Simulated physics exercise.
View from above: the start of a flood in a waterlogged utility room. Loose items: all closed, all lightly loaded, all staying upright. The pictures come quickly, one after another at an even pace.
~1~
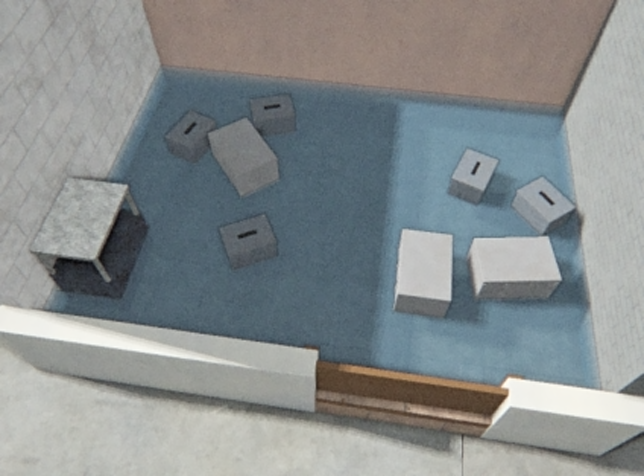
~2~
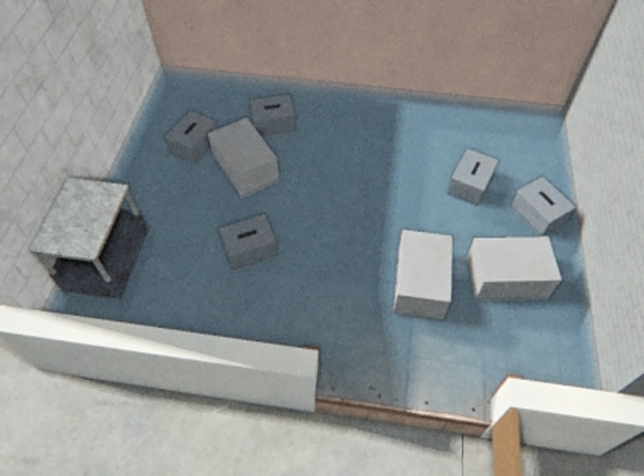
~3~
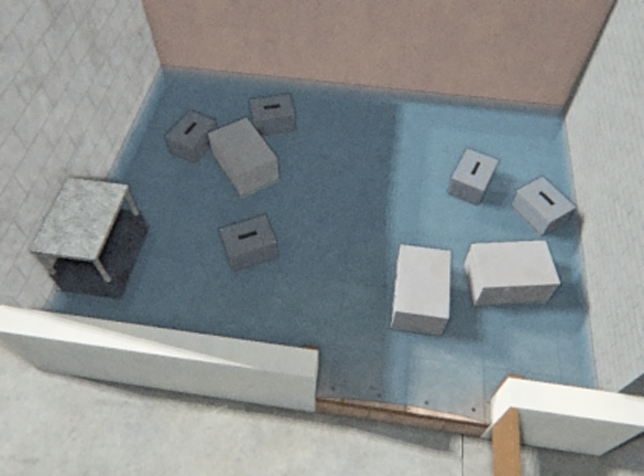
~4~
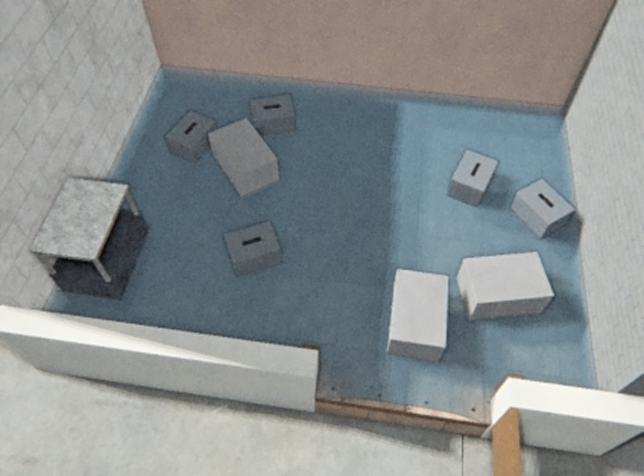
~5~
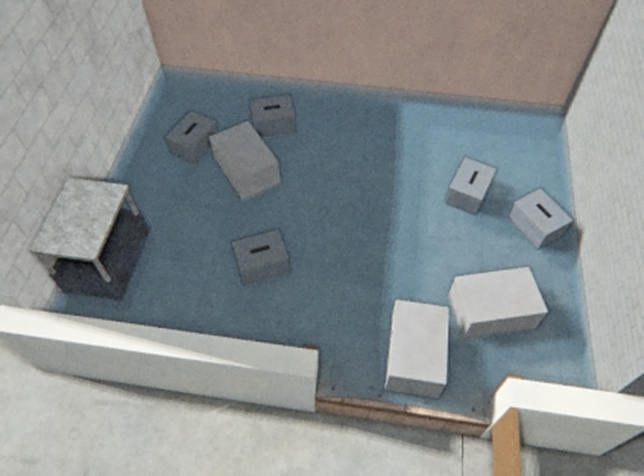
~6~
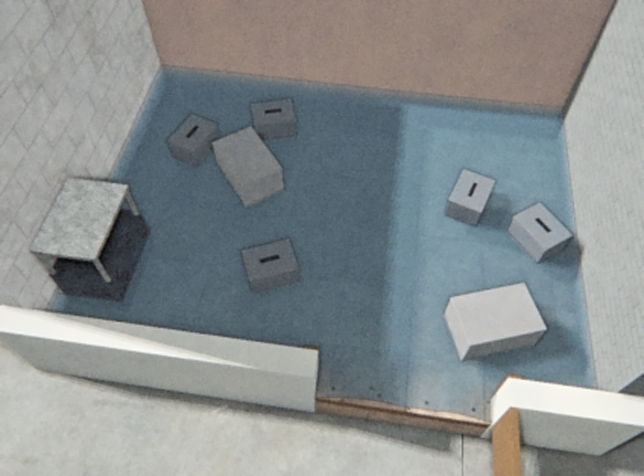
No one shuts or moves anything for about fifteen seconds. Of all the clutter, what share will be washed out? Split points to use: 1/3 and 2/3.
2/3 or more.
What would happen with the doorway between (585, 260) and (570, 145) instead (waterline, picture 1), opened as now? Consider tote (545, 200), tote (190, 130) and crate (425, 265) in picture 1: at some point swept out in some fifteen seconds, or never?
Taking them one after another, flushed away, then held back, then flushed away.
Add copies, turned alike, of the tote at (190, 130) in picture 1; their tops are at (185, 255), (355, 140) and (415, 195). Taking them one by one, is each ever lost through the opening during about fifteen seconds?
In order, the first is escaping, the second escaping, the third escaping.
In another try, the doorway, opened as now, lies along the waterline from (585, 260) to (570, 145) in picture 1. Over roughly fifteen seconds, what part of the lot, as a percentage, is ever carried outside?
About 60 %.
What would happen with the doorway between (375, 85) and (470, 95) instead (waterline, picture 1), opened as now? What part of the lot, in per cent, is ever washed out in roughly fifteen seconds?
Result: 50 per cent.
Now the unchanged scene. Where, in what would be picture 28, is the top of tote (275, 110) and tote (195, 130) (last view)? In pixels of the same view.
Roughly (341, 189) and roughly (272, 195).
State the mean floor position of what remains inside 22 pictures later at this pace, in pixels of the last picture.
The average sits close to (328, 261).
A moment on, 1 of 8 are out; 7 afloat.
Next, 3 of 8 are out; 5 afloat.
Later, 5 of 8 are out; 3 afloat.
In the end, 6 of 8 are out; 2 afloat.
